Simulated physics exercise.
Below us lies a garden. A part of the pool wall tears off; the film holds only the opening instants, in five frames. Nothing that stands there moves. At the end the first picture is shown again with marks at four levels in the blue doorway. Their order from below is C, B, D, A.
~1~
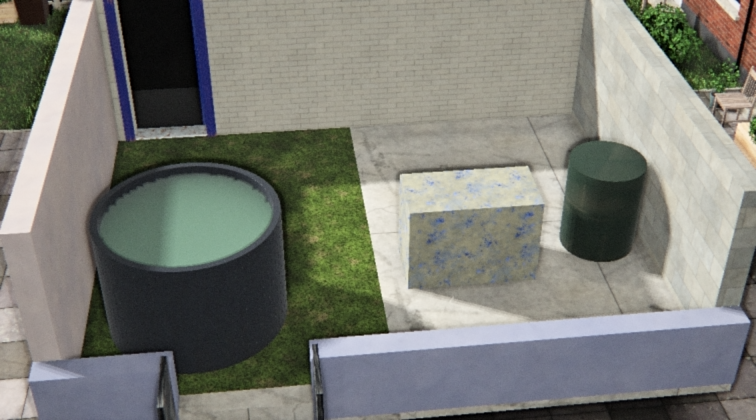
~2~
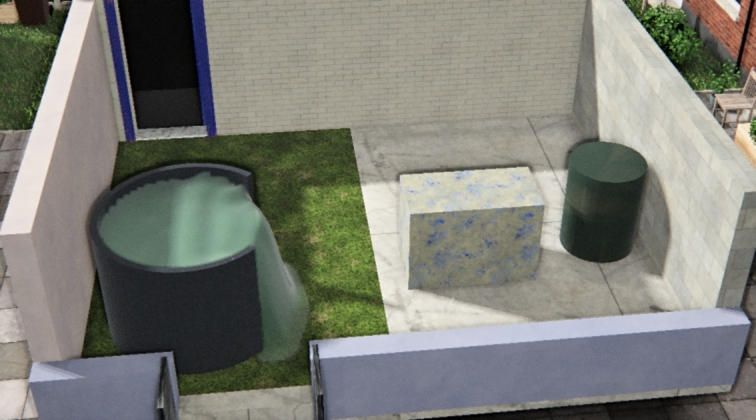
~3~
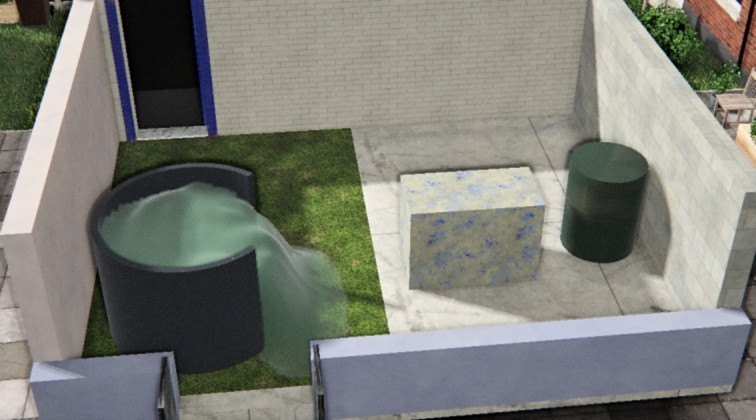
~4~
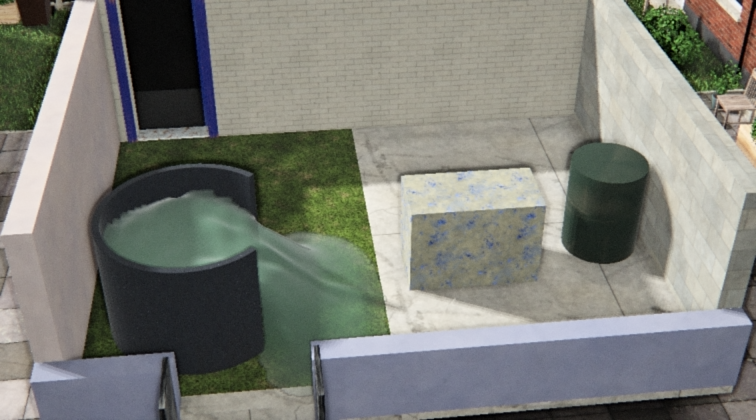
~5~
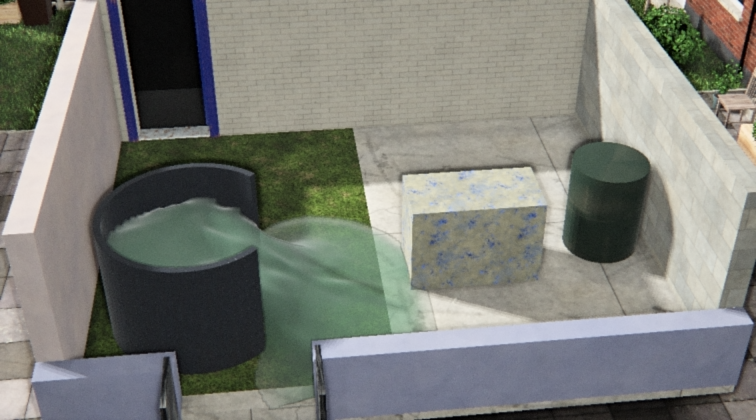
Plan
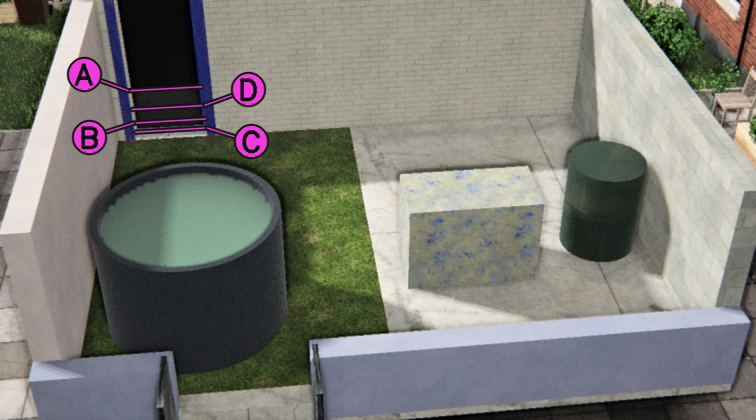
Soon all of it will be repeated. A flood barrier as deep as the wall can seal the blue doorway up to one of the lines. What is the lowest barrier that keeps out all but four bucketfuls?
Use mark C.
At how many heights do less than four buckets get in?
All of them.
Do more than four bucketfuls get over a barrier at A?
No, that is safe.
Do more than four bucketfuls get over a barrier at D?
No, not at all.
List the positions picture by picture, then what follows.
Water in the pool at rest, its middle at (187, 220); foot of the blue doorway at (172, 138); open gate at (241, 341), in the first frame.
In the second frame, 2 % of the ground under water, visible out to (296, 322).
In the third frame, 5 % of the ground under water, visible out to (308, 252).
In the fourth frame, 9 % of the ground under water, visible out to (324, 238).
In the fifth frame, 15 % of the ground under water, visible out to (323, 221).
In magenta, A at (165, 88); B at (169, 121); C at (171, 130); D at (168, 107); from the bottom up C, B, D, A.
For mark A, nothing gets over.
For mark B, nothing gets over.
For mark C, a splash gets over, under a bucket.
For mark D, nothing gets over.
